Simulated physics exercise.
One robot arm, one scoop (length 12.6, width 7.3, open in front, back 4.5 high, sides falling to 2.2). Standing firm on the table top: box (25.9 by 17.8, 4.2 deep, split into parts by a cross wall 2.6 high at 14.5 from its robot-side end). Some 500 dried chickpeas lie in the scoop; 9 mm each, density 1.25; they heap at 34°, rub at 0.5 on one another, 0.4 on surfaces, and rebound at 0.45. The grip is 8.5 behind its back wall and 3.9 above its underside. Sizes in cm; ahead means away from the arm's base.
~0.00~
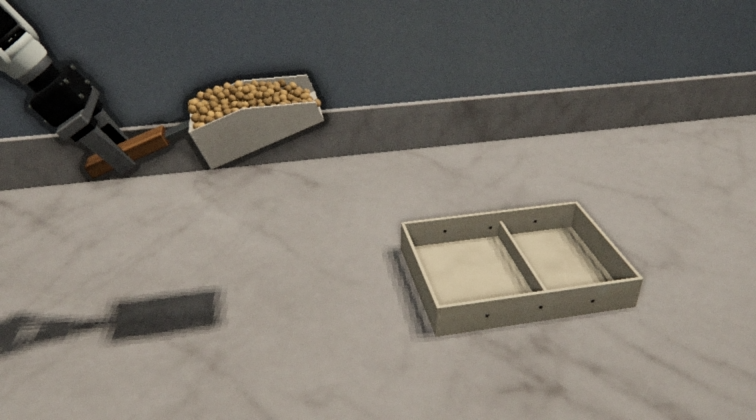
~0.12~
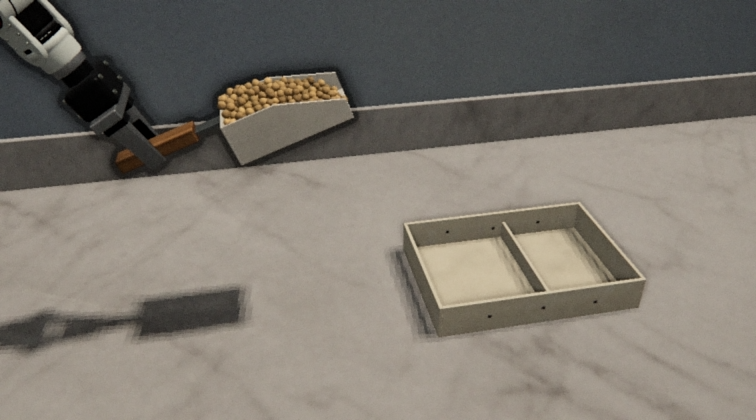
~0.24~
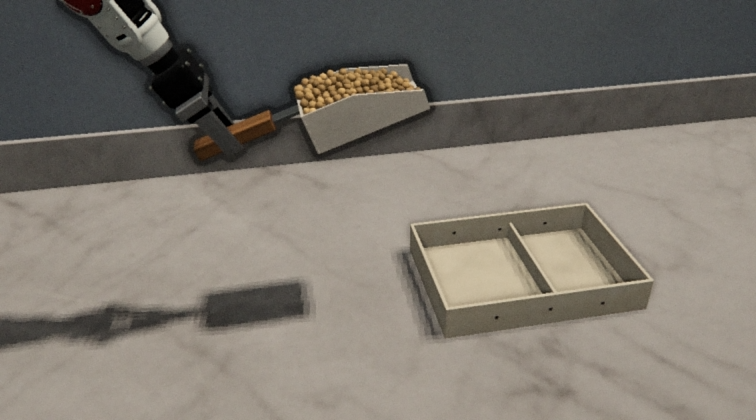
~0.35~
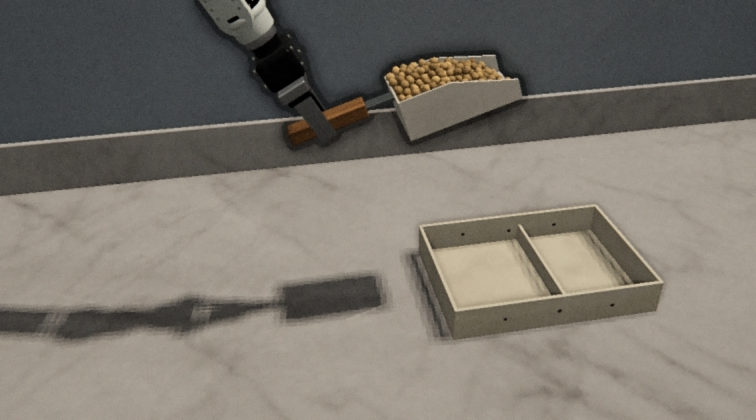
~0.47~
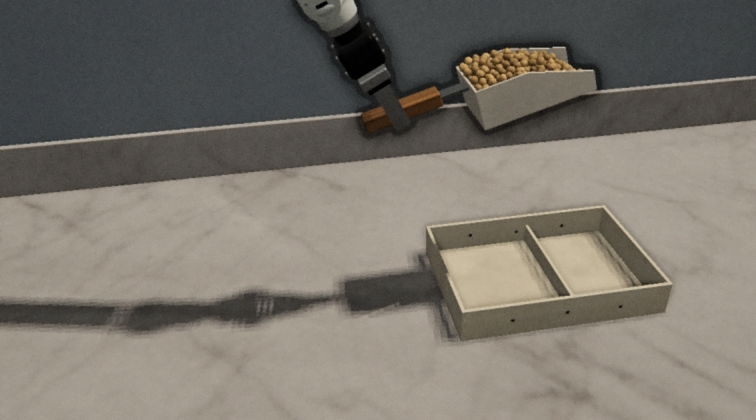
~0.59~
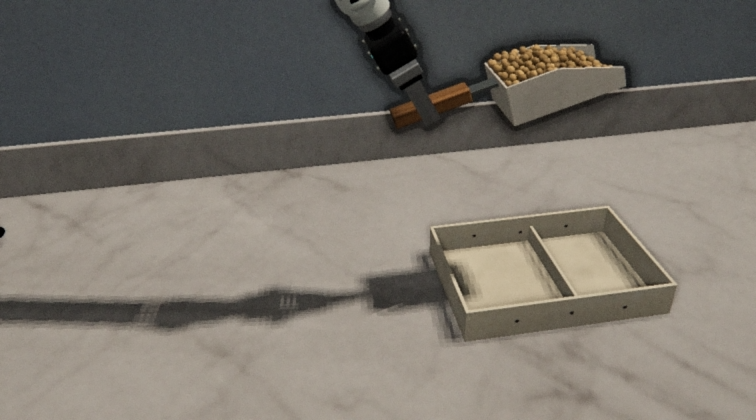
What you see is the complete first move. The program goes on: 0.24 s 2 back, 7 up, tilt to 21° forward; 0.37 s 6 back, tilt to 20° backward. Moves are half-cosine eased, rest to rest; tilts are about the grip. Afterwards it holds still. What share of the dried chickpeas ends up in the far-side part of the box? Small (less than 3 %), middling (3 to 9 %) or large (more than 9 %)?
Answer: Large; more than 9 % of the dried chickpeas finish in the far-side part of the box.
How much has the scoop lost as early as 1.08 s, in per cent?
Near 25 per cent so far.
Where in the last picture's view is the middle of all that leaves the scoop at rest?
At about (578, 265).
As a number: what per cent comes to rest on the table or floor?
Roughly 0 per cent.
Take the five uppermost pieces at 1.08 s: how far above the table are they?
About 36 cm.
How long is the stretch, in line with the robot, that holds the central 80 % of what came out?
About 20 cm.
After 0.83 s, tilted 21° forward, highest piece 32 above the table; 472 on the scoop, 24 in flight or on a rim.
After 1.08 s, tilted 10° backward, highest piece 37 above the table; 383 on the scoop, 25 in the far-side part, 18 in the robot-side part, 70 in flight or on a rim.
After 1.40 s, tilted 20° backward, highest piece 39 above the table; 367 on the scoop, 92 in the far-side part, 31 in the robot-side part, 6 in flight or on a rim.
After 2.45 s, tilted 20° backward, highest piece 39 above the table; 367 on the scoop, 93 in the far-side part, 34 in the robot-side part, 2 on the table or floor.
In the end, 367 on the scoop, 93 in the far-side part, 34 in the robot-side part, 2 on the table or floor. That is 19 % in the far-side part of the box.
